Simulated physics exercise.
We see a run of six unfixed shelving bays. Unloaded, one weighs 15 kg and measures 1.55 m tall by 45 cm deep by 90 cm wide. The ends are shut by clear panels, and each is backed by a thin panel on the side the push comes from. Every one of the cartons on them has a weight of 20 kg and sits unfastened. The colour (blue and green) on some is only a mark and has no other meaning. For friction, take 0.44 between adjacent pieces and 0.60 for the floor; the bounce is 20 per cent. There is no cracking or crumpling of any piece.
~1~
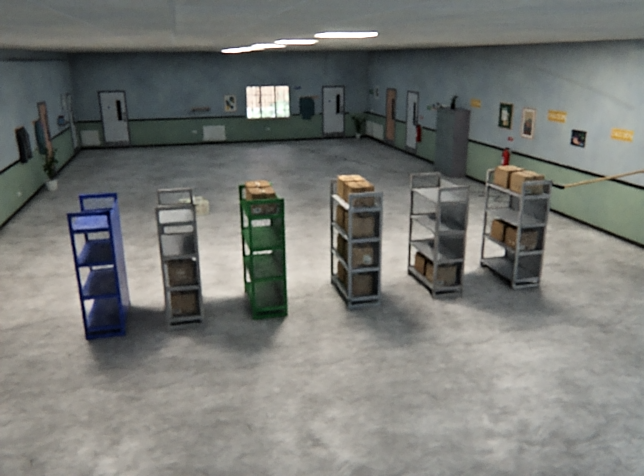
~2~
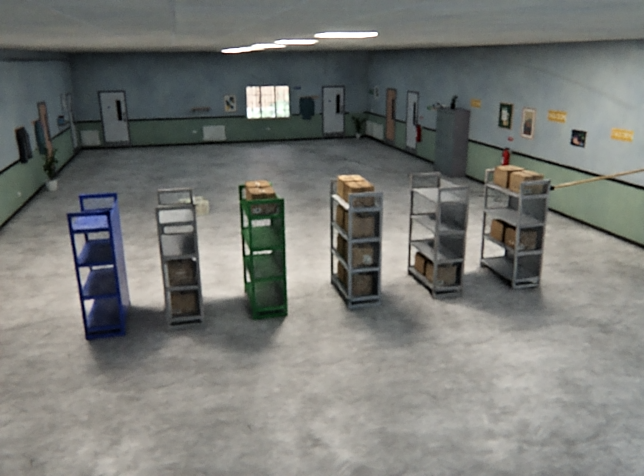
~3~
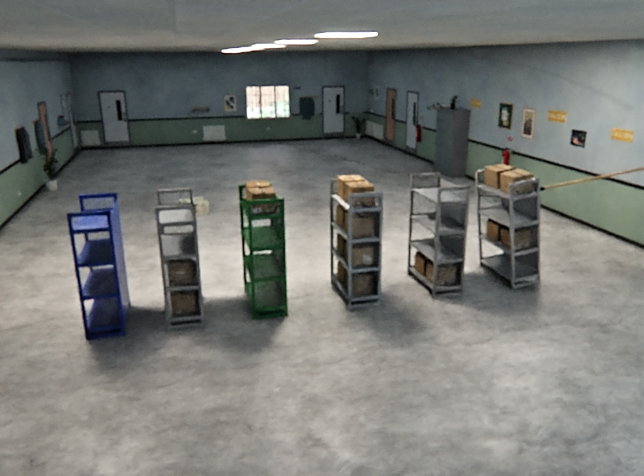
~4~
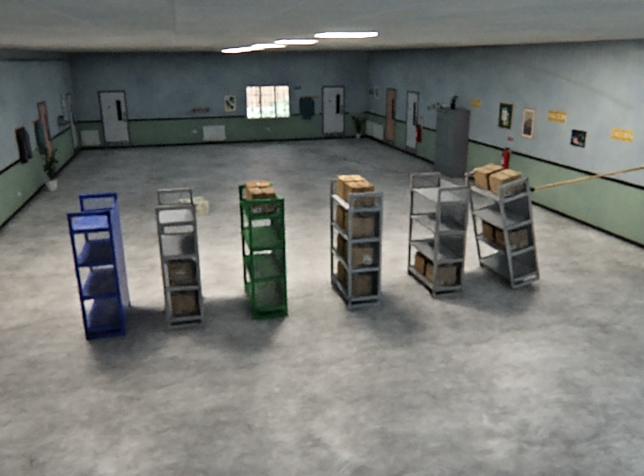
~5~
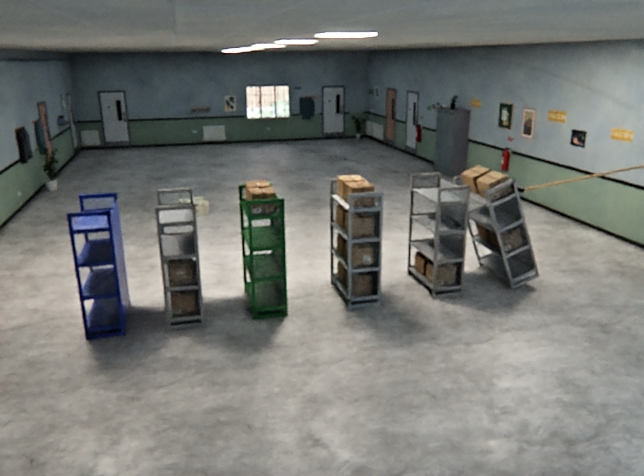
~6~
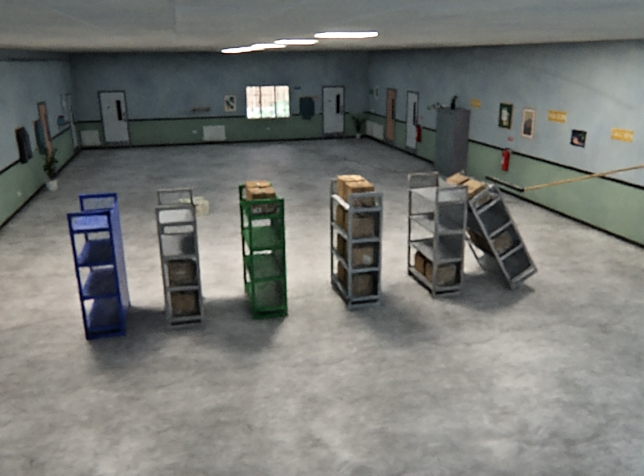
A thin pole pushing the rightmost box-laden shelving unit leftward, tilting it against its grey neighbour in a row of six.
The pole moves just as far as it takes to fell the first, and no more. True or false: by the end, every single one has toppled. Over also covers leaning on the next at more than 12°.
False.
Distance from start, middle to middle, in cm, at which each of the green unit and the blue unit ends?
Green ends up some 0 cm away; blue ends up some 0 cm away.
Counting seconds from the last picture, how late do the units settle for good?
Settling time: Near 4.0 s.
Then, 0.22 s later than the last frame, 2 cartons spilt or dropped; 1 of the 5 other units over.
Then, 0.48 s later than the last frame, 4 cartons spilt or dropped; 1 of the 5 other units over.
When it is over, 4 cartons spilt or dropped; 1 of the 5 other units over; blue unit unmoved; green unit unmoved. Four left standing. In pixels of the last frame, middles, blue unit near (102, 264), green unit near (263, 249).
